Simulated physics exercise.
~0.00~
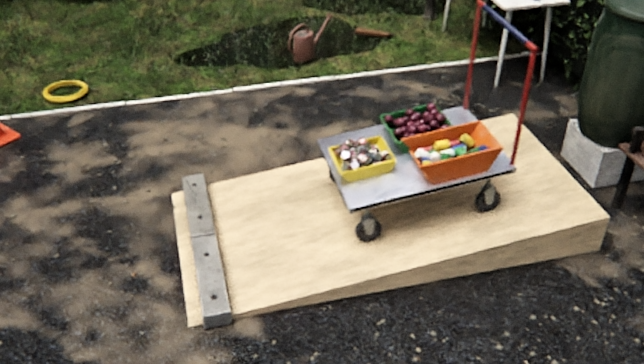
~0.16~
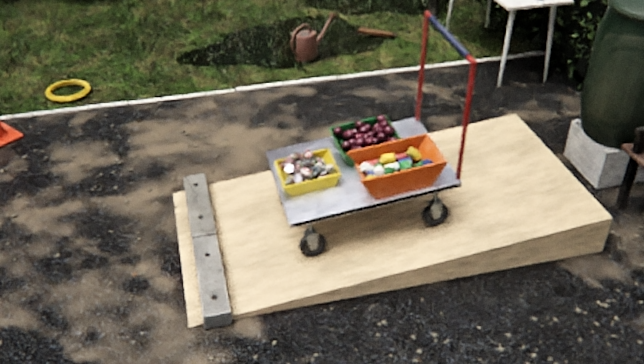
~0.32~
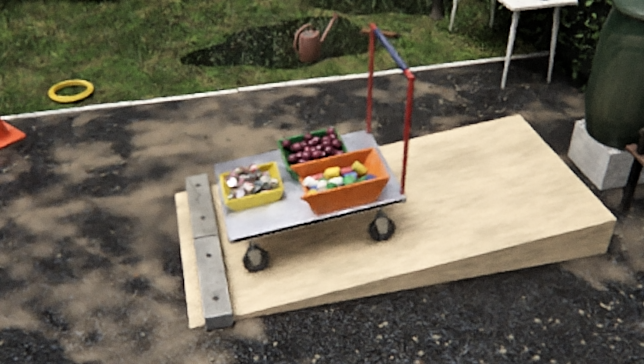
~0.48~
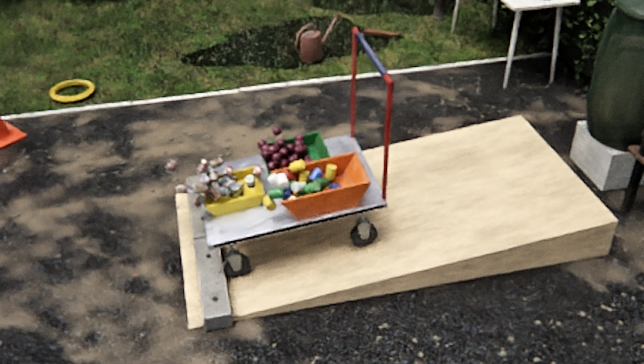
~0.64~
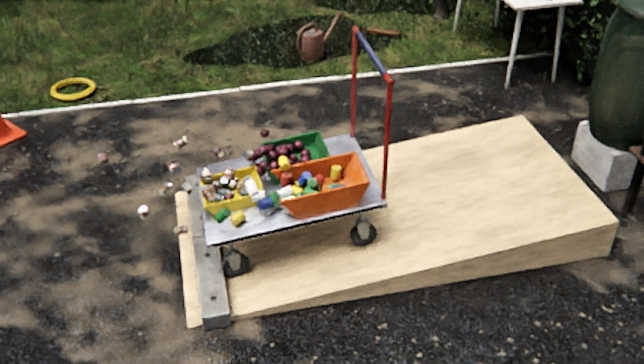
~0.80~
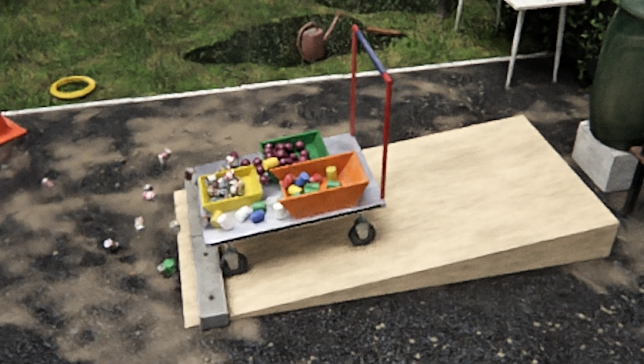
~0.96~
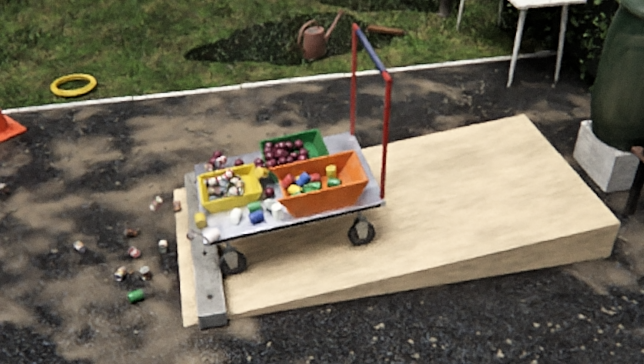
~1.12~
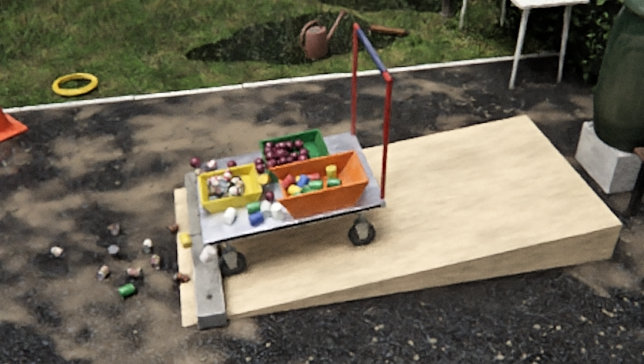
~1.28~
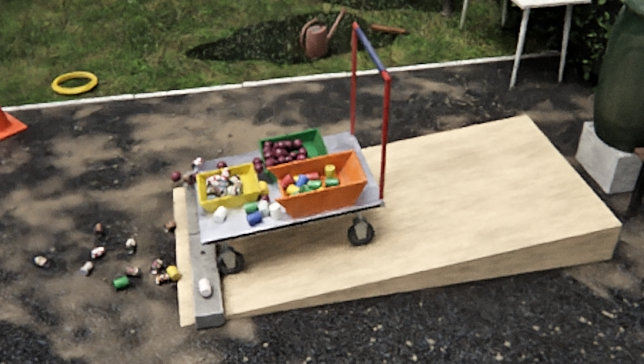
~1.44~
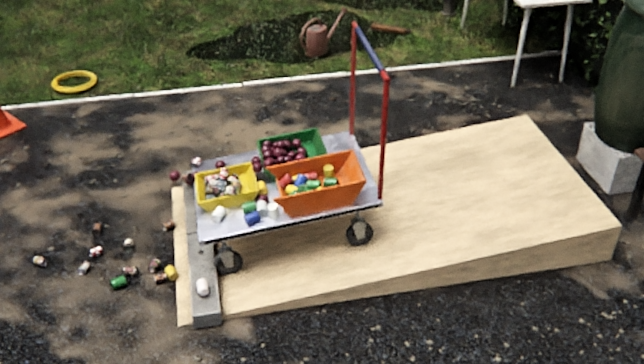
The clip opens on a platform trolley rolling left down a low wooden ramp, carrying yellow, orange and green containers filled with small tins, spice jars and red onions. It nears a grey kerb at the ramp's lower end and stops abruptly against it. At once the loose goods surge forward, tins flying out of the yellow container while jars and onions spill over their walls. Some pieces land on the deck, and others tumble past the kerb and scatter across the dark ground. The trolley ends standing at the kerb, its three containers still in place and partly filled.
